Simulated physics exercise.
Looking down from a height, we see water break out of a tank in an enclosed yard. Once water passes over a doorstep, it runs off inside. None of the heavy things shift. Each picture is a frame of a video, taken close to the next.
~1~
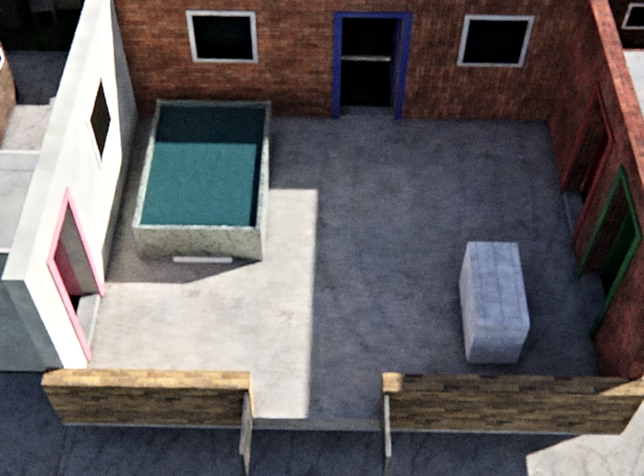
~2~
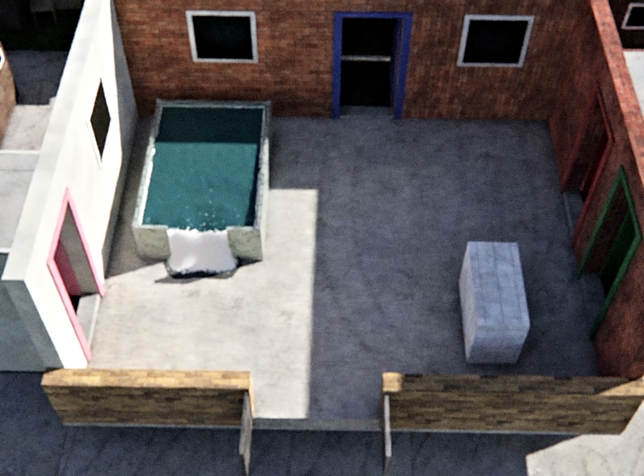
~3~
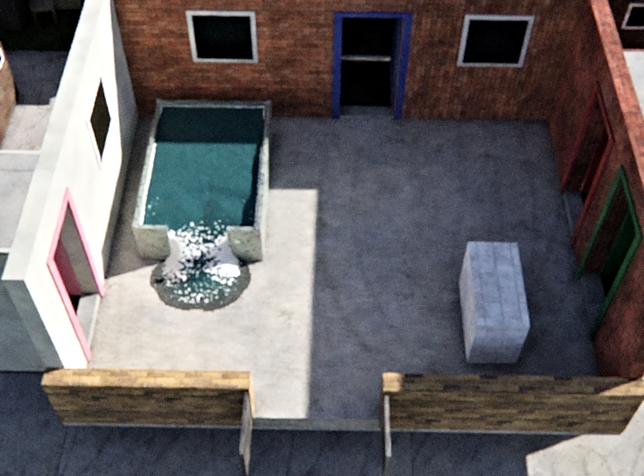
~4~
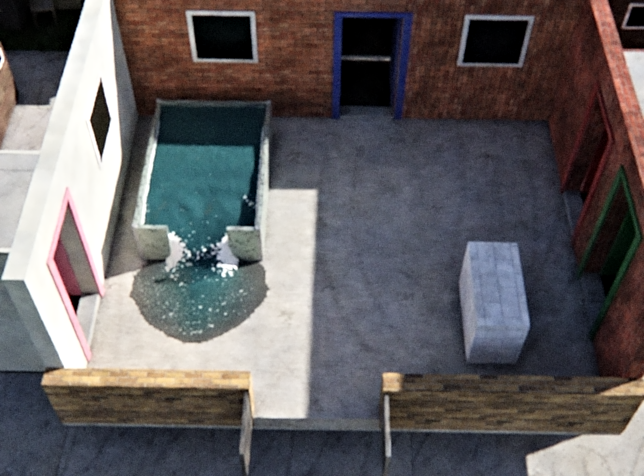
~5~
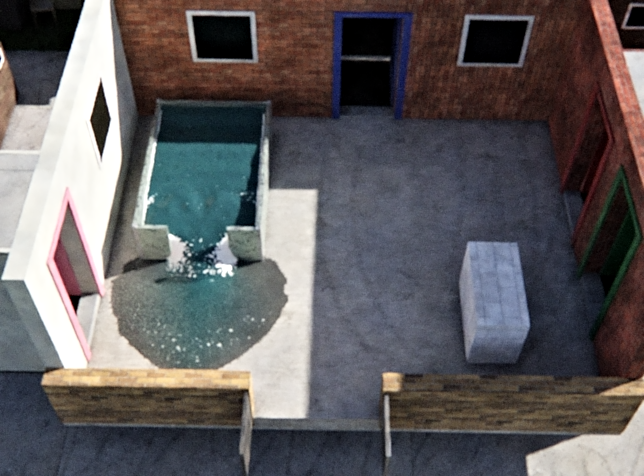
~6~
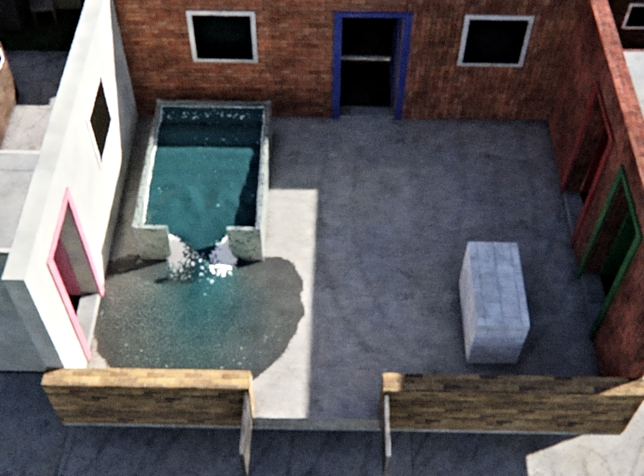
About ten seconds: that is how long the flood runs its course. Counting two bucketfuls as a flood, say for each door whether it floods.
The red door is going to let through no more than allowed; the green door is going to let through no more than allowed; the pink door is going to let through more than allowed; the blue door is going to let through no more than allowed.
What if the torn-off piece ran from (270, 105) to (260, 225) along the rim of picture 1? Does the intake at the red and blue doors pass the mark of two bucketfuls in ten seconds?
Outcome - red door breaks the threshold, blue door breaks the threshold.
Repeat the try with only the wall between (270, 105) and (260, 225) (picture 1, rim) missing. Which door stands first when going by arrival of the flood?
You want the door marked blue.
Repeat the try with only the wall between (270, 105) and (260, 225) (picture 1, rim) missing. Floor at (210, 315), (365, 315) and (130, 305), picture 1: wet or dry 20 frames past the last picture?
Following the listed order, the three come out not reached, reached by the spill and not reached.
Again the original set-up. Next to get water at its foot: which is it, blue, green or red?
My pick for first is the green-painted one.
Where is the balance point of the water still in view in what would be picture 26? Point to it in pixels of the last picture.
Somewhere near (209, 258).
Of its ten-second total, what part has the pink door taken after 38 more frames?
I'd put it at 100 percent.
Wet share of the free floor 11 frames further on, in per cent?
About 25 percent.
A moment on, water covers 20 % of the floor; the red door not reached, the green door not reached, the pink door wet at the sill, nothing in, the blue door not reached.
Next, water covers 25 % of the floor; the red door not reached, the green door not reached, the pink door under two buckets in, the blue door not reached.
Then, water covers 35 % of the floor; the red door not reached, the green door not reached, the pink door over two buckets in, the blue door not reached.
Later, water covers 55 % of the floor; the red door not reached, the green door wet at the sill, nothing in, the pink door over two buckets in, the blue door not reached.
In the end, water covers 90 % of the floor; the red door wet at the sill, nothing in, the green door wet at the sill, nothing in, the pink door over two buckets in, the blue door wet at the sill, nothing in.
